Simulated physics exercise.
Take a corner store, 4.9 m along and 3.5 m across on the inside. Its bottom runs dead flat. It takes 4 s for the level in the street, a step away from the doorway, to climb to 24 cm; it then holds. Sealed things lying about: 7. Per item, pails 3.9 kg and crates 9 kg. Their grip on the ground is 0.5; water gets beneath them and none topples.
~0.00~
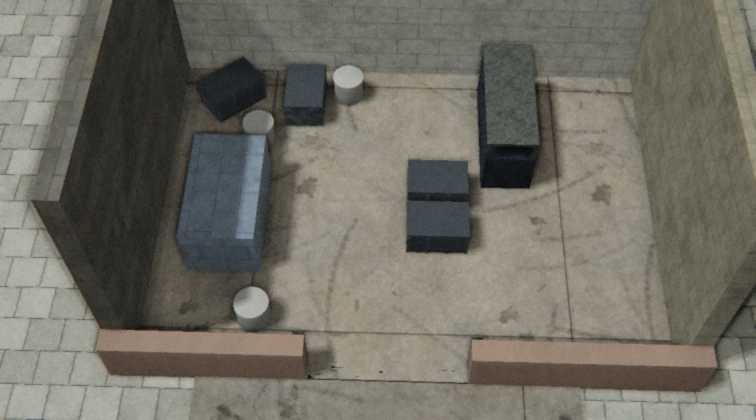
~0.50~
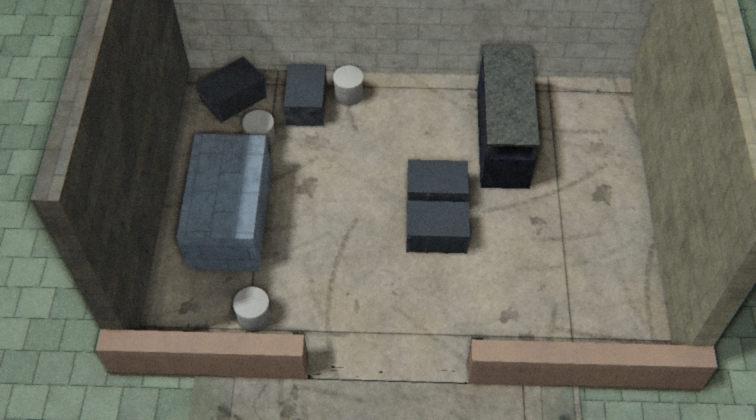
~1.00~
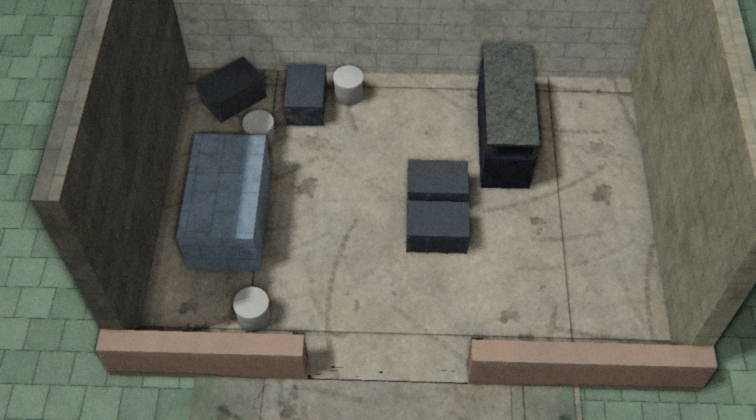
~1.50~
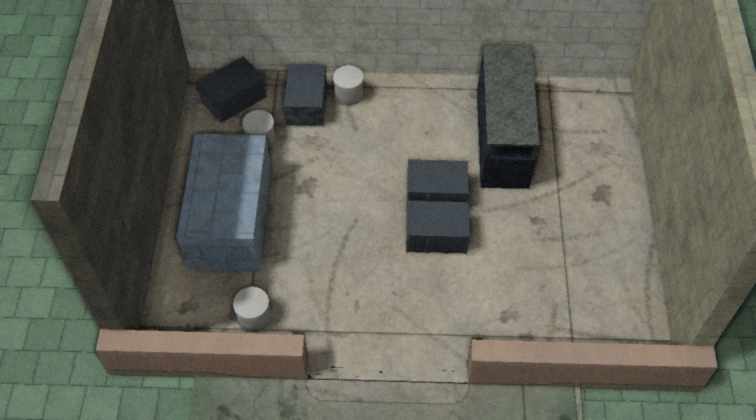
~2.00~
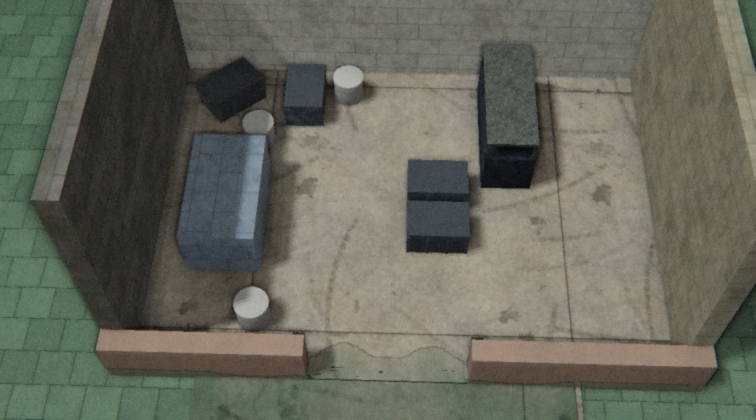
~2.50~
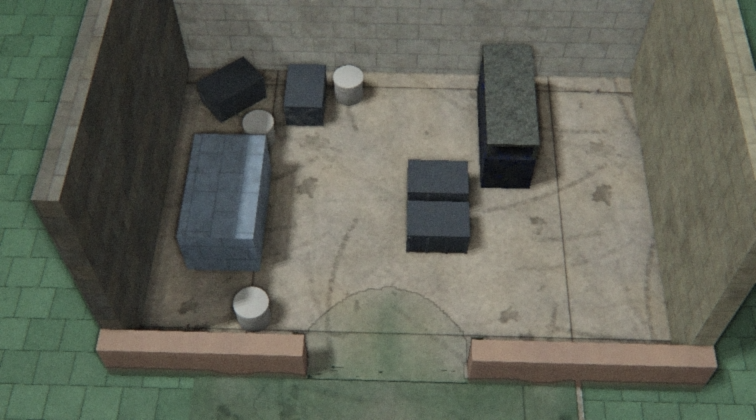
Greenish water spreads over the grey paving outside a walled, roofless room seen from high above the front, deepens in colour, then slips through the gap in the low reddish front wall and fans a short way across the tan floor. A blue-grey block stands left, dark boxes and pale cylinders sit behind and around it, two dark boxes lie near the centre, and a tall dark unit stands right. None of these objects moves, and the camera stays still.
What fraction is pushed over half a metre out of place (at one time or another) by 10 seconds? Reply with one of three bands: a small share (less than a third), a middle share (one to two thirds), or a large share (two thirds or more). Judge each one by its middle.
A large share, two thirds or more.
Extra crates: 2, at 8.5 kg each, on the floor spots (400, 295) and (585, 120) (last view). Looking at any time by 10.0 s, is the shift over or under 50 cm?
In that order: Beyond the mark, within the mark.
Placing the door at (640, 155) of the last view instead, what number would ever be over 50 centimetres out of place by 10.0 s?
In that case the number is 3.
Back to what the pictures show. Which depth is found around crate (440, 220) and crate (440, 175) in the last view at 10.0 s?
17 and 12 cm.
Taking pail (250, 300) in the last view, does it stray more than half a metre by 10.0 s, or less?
Within.
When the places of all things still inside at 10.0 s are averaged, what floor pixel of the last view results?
The average lands around (304, 142).
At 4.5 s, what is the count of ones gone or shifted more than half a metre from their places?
Count then: 0.
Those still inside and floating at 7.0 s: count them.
At that point I count 5.
After 3.5 s 0 of 7 are over 50 cm from their spots; 0 afloat.
After 4.5 s 0 of 7 are over 50 cm from their spots; 1 afloat.
After 7.0 s 3 of 7 are over 50 cm from their spots; 5 afloat.
After 10.0 s 5 of 7 are over 50 cm from their spots, and 5 have been at some point; 6 afloat.
